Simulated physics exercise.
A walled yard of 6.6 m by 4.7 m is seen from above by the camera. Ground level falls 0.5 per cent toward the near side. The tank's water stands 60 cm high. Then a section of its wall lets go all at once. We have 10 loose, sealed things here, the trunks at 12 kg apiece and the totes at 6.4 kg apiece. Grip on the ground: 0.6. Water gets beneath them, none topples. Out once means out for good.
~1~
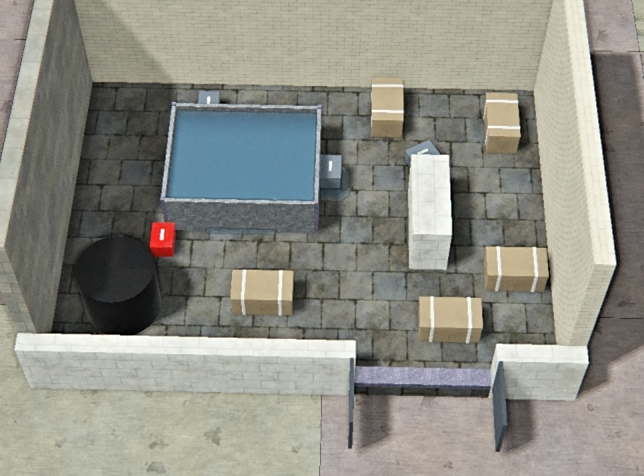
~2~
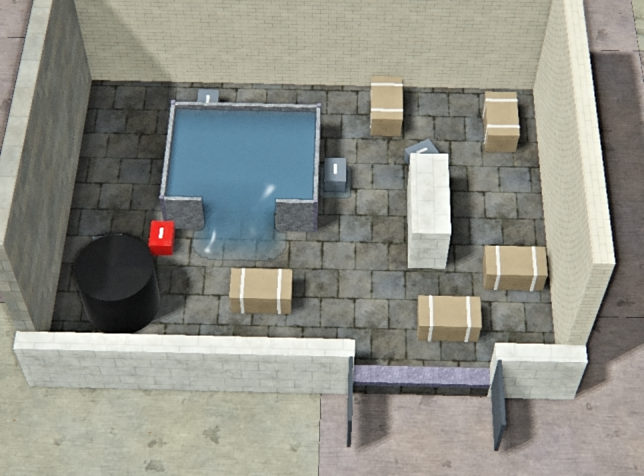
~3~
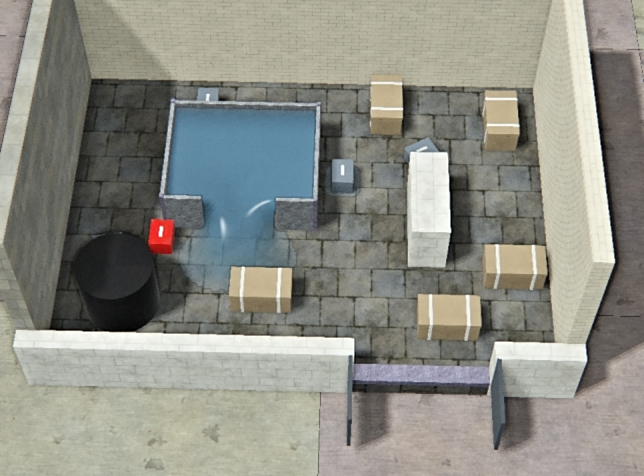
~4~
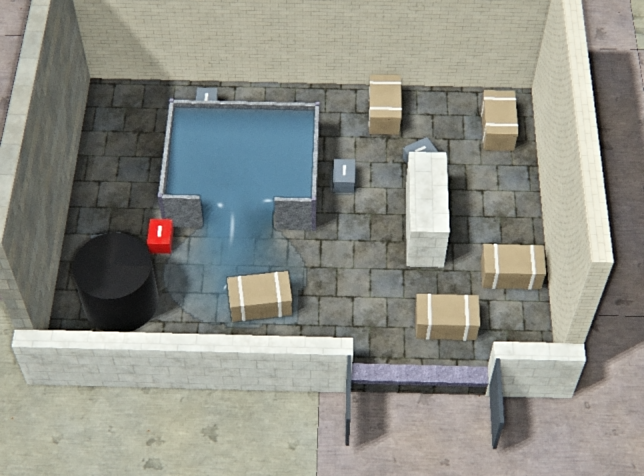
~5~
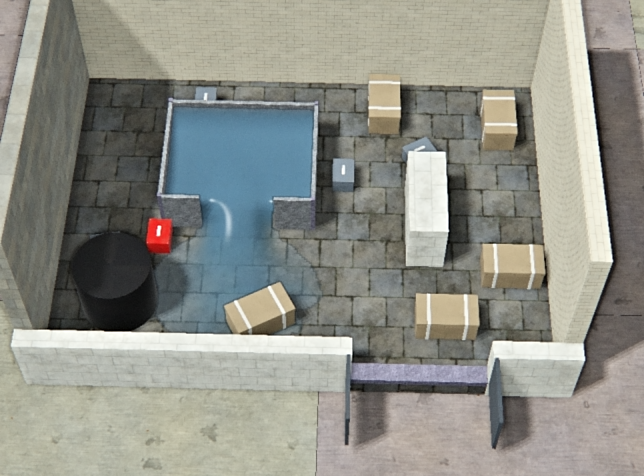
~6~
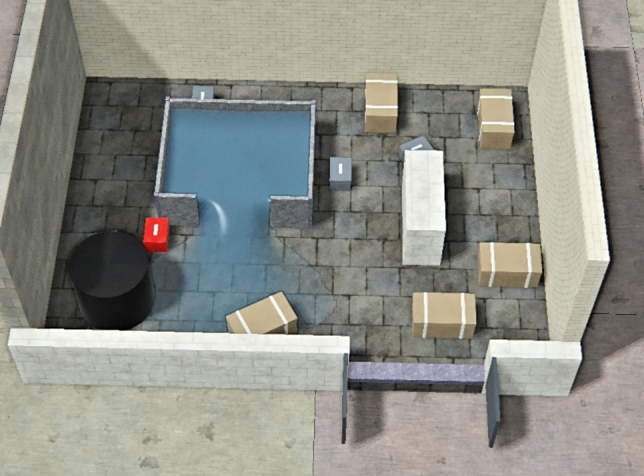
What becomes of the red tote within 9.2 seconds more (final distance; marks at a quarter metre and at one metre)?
Washed away.
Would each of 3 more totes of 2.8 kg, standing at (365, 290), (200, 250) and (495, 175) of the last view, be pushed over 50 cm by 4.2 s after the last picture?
Spot by spot, in turn: Exceeds it, exceeds it, falls short.
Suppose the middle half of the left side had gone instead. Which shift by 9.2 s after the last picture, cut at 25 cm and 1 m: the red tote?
Well, the red tote is flushed away.
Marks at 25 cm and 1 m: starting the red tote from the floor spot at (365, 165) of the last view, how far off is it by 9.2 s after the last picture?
Observed: Object shuffles over a little.
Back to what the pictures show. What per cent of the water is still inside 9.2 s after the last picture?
88 % or so.
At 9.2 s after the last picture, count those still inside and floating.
At that time the total is 10.
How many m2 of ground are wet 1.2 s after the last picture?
Wet area: Approx. 11.0 m2.
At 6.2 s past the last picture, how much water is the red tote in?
The depth there is around 5 cm.
Then, 1.2 s after the last picture the red tote is near (156, 230), 0.0 m from its start, aground; 0 of 10 are out; 1 afloat.
Then, 3.8 s after the last picture the red tote is near (158, 227), 0.1 m from its start, afloat; 0 of 10 are out; 3 afloat.
Then, 6.2 s after the last picture the red tote is near (122, 202), 0.7 m from its start, afloat; 0 of 10 are out; 5 afloat.
Then, 9.2 s after the last picture the red tote is near (113, 130), 1.9 m from its start, afloat; 0 of 10 are out; 10 afloat.
